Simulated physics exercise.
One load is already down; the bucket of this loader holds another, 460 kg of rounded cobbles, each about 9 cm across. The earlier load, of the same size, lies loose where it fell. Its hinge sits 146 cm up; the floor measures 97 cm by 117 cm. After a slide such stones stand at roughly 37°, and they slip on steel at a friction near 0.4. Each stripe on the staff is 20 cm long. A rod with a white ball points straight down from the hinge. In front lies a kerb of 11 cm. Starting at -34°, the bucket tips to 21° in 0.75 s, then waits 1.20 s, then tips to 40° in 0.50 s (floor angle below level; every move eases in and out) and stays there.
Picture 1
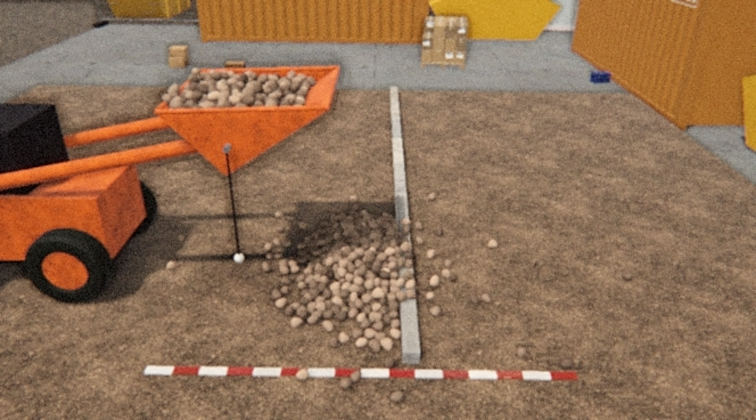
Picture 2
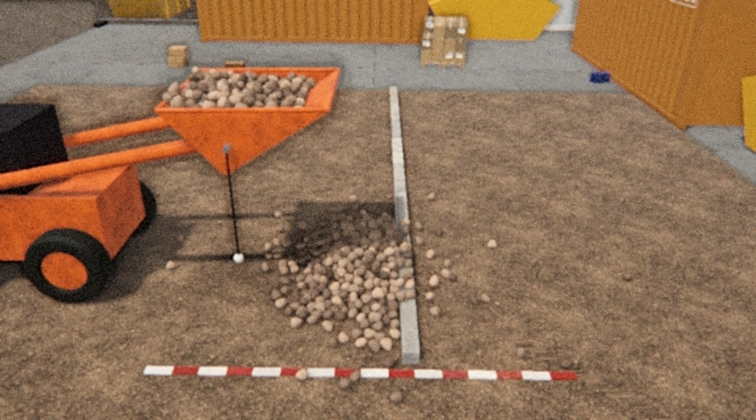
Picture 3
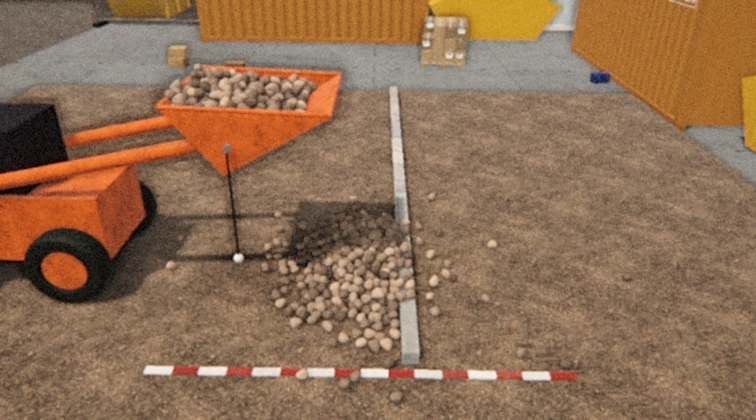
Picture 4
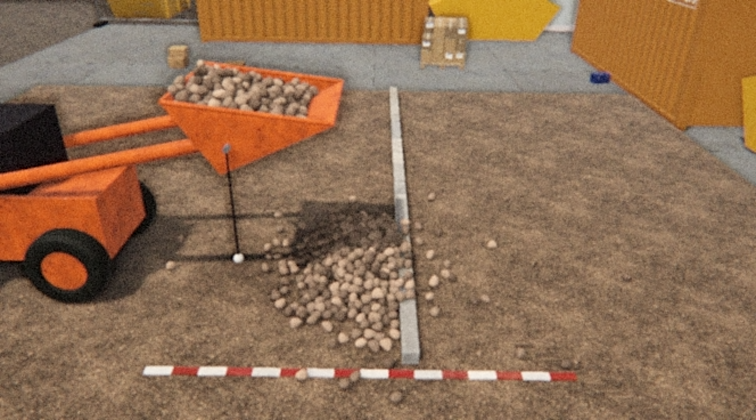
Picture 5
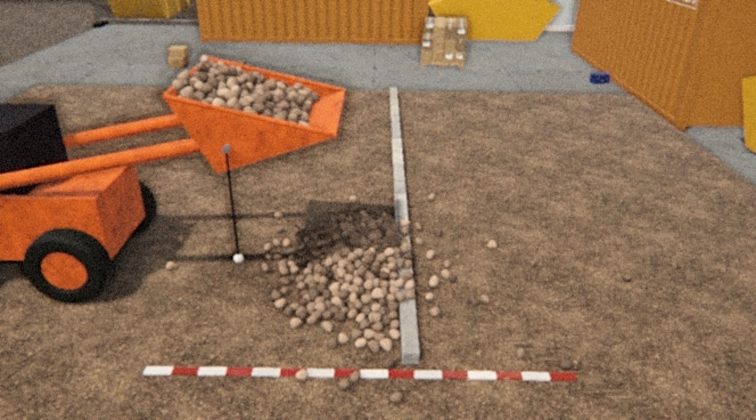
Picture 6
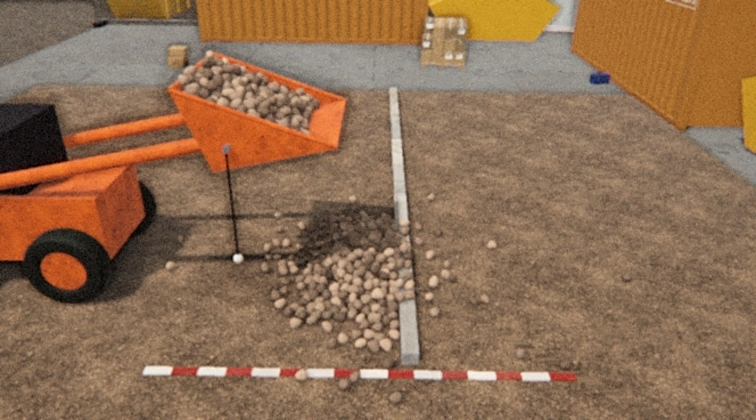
At the start, an orange loader on the left holds a raised bucket full of round stones beside a loose pile lying mostly left of a grey kerb. The bucket barely moves at first, then slowly tilts forward, its front lip lowering slightly and its back rising, while the stones stay inside.
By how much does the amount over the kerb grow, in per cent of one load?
Some 34 per cent is added.
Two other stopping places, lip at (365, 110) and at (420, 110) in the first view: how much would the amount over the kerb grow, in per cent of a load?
First some 65, then 95 per cent.
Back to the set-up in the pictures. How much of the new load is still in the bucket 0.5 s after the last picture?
It holds some 100 per cent.
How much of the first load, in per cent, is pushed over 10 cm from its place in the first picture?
Roughly 10 per cent of them.
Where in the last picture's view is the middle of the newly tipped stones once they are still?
Around (383, 256).
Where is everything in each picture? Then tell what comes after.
Lip at (328, 108), floor tilted -34°, highest stones at (230, 79). The earlier load is highest near (368, 249), 27 cm above ground level, 96 % on this side of the kerb, 3 % over the kerb, in the first frame.
The bucket is at -33°, its lip at (329, 110); the top of the load is at (217, 78), in the second frame.
The bucket is at -30°, its lip at (331, 116); the top of the load is at (219, 76), in the third frame.
The bucket is at -25°, its lip at (334, 124); the top of the load is at (209, 73), in the fourth frame.
The bucket is at -19°, its lip at (336, 135); the top of the load is at (211, 69), in the fifth frame.
Lip at (337, 147), floor tilted -13°, highest stones at (213, 64), in the sixth frame.
Then, 0.2 s after the last picture the floor is at 12°; in per cent of one load, 100 in the bucket, 96 on this side of the kerb, 3 over the kerb; the foremost stones are at (506, 294).
Then, 0.5 s after the last picture the floor is at 21°; in per cent of one load, 99 in the bucket, 98 on this side of the kerb, 3 over the kerb; the foremost stones are at (506, 294).
Then, 2.6 s after the last picture the floor is at 40°; in per cent of one load, 0 in the bucket, 163 on this side of the kerb, 37 over the kerb; the foremost stones are at (560, 258).
Then, 5.2 s after the last picture the floor is at 40°; in per cent of one load, 0 in the bucket, 163 on this side of the kerb, 37 over the kerb; the foremost stones are at (560, 258). Net gain over the kerb, 34.
